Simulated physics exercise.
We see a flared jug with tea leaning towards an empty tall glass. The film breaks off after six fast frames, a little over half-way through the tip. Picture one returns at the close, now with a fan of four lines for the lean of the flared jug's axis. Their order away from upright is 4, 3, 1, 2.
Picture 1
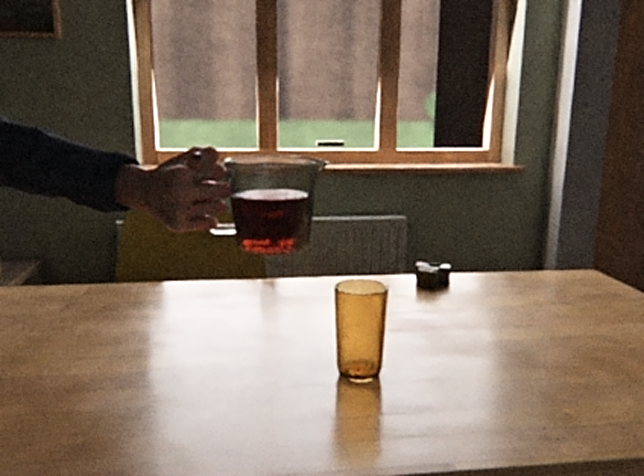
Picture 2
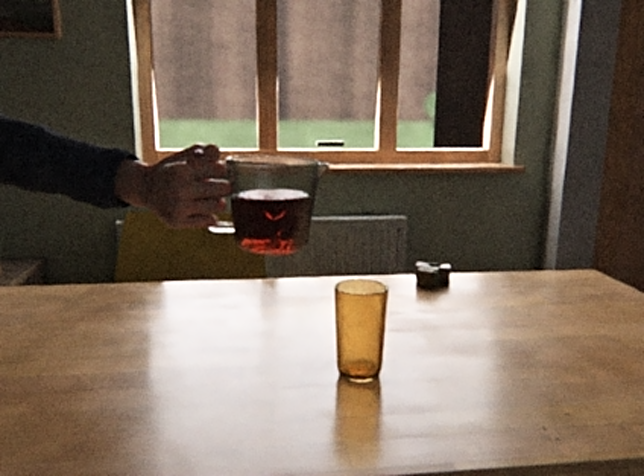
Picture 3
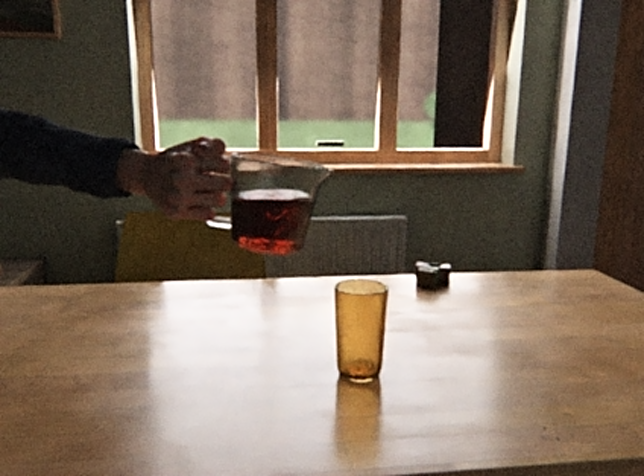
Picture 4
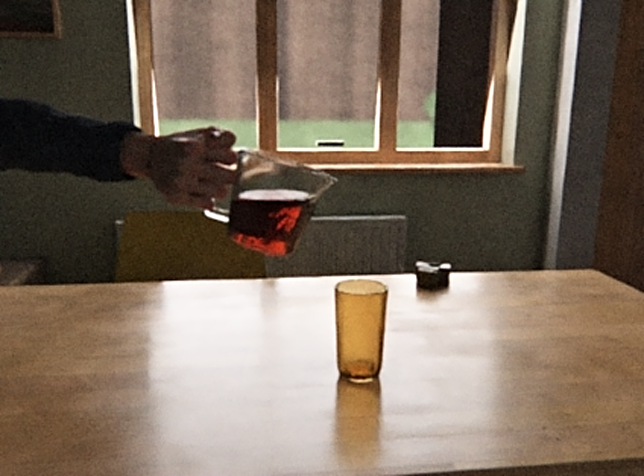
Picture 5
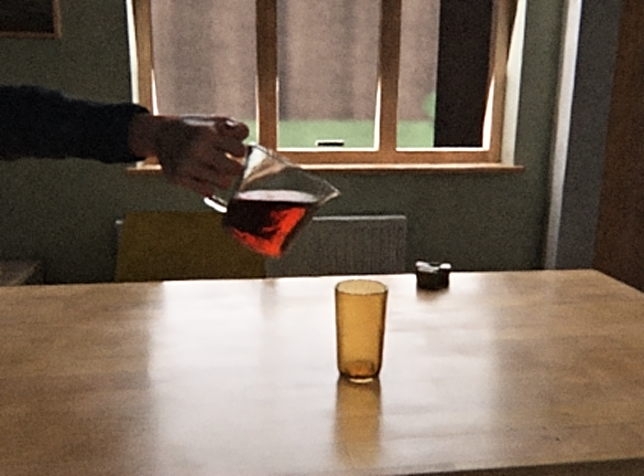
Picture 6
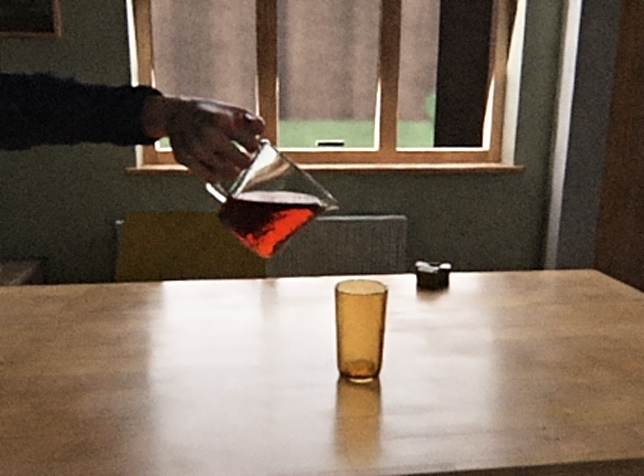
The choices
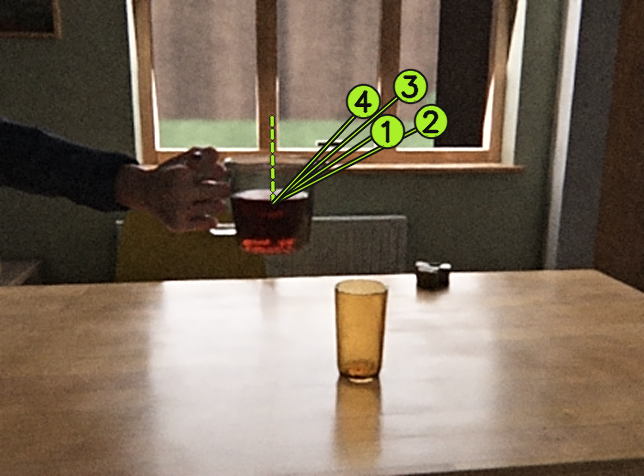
A hand held a glass jug of dark red tea above a wooden table, then gradually tilted it to the right, toward an empty amber glass, with no tea leaving the jug.
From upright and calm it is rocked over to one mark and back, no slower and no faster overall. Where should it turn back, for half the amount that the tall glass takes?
Best: 2.
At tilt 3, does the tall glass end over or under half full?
Under.
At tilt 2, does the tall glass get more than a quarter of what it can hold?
Yes, it does.
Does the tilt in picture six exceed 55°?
No.
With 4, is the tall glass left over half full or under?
Under half.
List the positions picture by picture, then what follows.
Upright, lip at (327, 162); rim of the tall glass round (361, 286); nothing has left yet.
Tipped about 2°, lip at (328, 164); nothing has left yet.
Tipped about 8°, lip at (332, 170); nothing has left yet.
Tipped about 17°, lip at (336, 180); nothing has left yet.
Tipped about 28°, lip at (339, 193); nothing has left yet.
Tipped about 40°, lip at (339, 207); nothing has left yet.
On the marked copy, 1 at (370, 137); 2 at (416, 129); 3 at (397, 97); 4 at (354, 116).
Choosing 1, the tall glass ends with about 34 % of what it can hold.
Choosing 2, the tall glass ends with about 52 % of what it can hold.
Choosing 3, the tall glass ends with about 19 % of what it can hold.
Choosing 4, the tall glass ends with about 8 % of what it can hold.
